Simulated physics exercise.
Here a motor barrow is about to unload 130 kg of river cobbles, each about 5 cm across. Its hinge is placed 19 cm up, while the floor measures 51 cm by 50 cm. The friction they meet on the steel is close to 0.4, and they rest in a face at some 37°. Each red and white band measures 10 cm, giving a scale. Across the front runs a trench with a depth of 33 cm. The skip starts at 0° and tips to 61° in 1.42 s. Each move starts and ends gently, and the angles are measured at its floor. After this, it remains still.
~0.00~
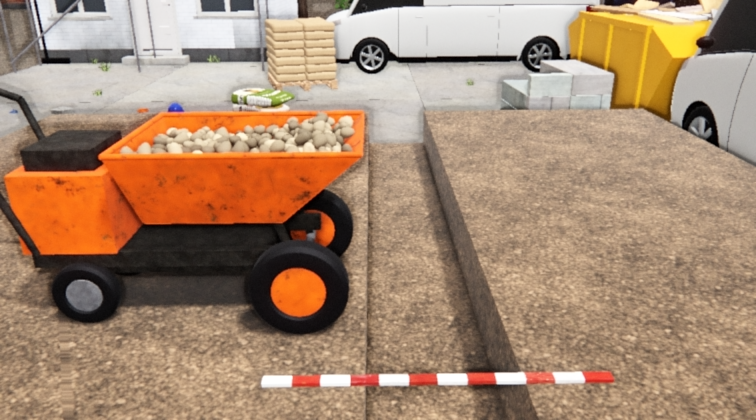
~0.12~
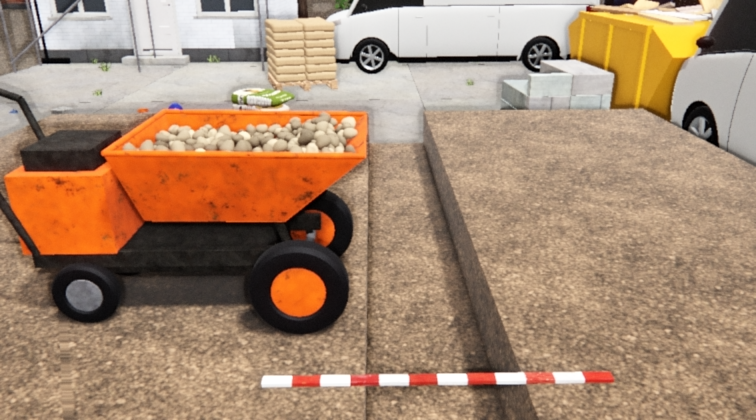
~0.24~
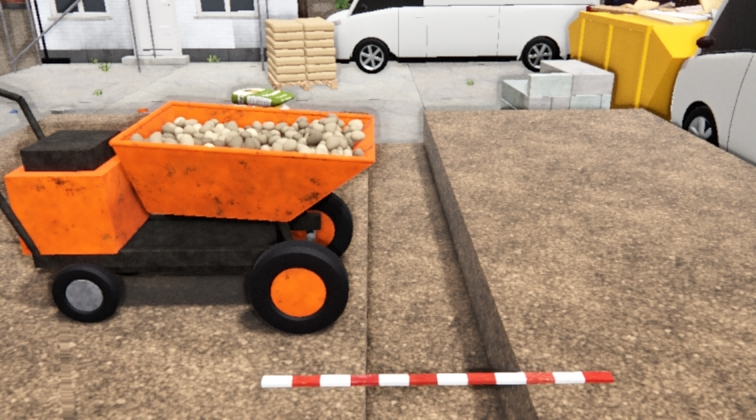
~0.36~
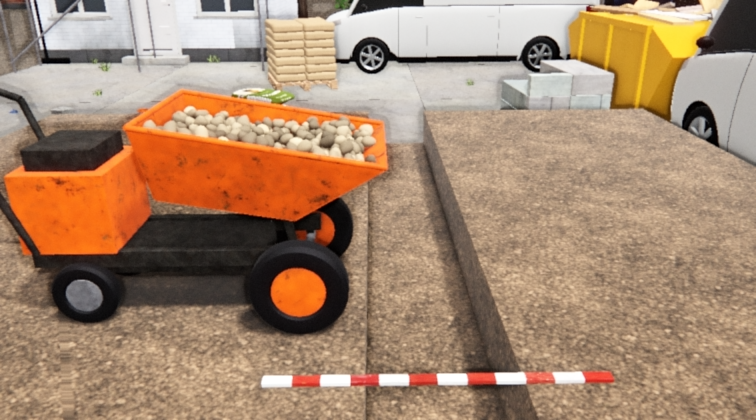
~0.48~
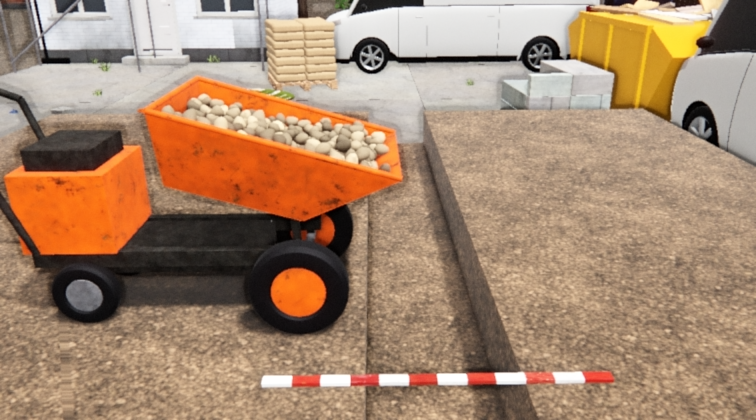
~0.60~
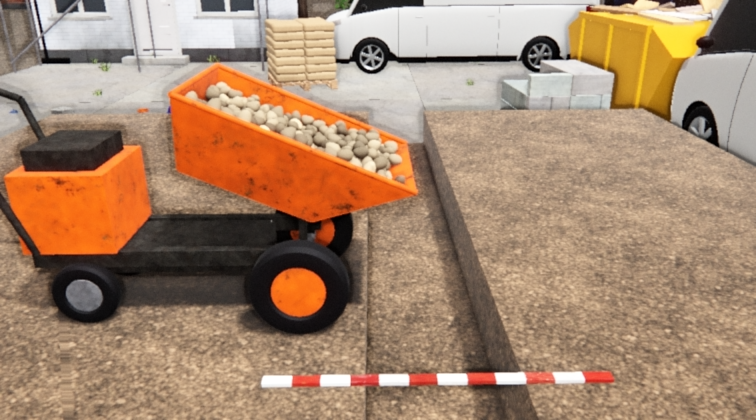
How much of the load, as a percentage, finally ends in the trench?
I would put it at about 63 per cent.
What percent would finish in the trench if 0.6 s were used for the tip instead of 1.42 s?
About 45 percent, I'd say.
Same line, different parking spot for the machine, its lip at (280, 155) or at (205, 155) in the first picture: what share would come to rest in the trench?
About 100 per cent first, then about 80 per cent.
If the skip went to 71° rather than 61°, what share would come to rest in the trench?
The trench would hold about 65% of it.
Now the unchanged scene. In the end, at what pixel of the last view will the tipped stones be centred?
The stones end up centred near (474, 335).
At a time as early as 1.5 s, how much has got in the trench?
Roughly 25 percent of the load.
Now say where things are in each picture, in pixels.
In the first frame, the skip is at 0°, its lip at (361, 155); the top of the load is at (324, 125).
In the second frame, the skip is at 1°, its lip at (365, 156); the top of the load is at (327, 126); the stones move at 0.2 m/s on average.
In the third frame, the skip is at 5°, its lip at (374, 161); the top of the load is at (266, 128); the stones move at 0.3 m/s on average.
In the fourth frame, the skip is at 10°, its lip at (387, 168); the top of the load is at (196, 119); the stones move at 0.4 m/s on average.
In the fifth frame, lip at (402, 179), floor tilted 16°, highest stones at (205, 108); the stones move at 0.5 m/s on average.
In the sixth frame, lip at (417, 193), floor tilted 23°, highest stones at (224, 97); the stones move at 0.6 m/s on average.
After 1.1 s the floor is at 51°; 100 % in the skip; the foremost stones are at (446, 216).
After 1.5 s the floor is at 61°; 62 % in the skip, 26 % in the trench, 12 % past the trench; the foremost stones are at (546, 308).
After 1.9 s the floor is at 61°; 27 % in the skip, 40 % in the trench, 33 % past the trench; the foremost stones are at (645, 292).
After 3.8 s the floor is at 61°; 0 % in the skip, 63 % in the trench, 37 % past the trench; the foremost stones are at (718, 290).
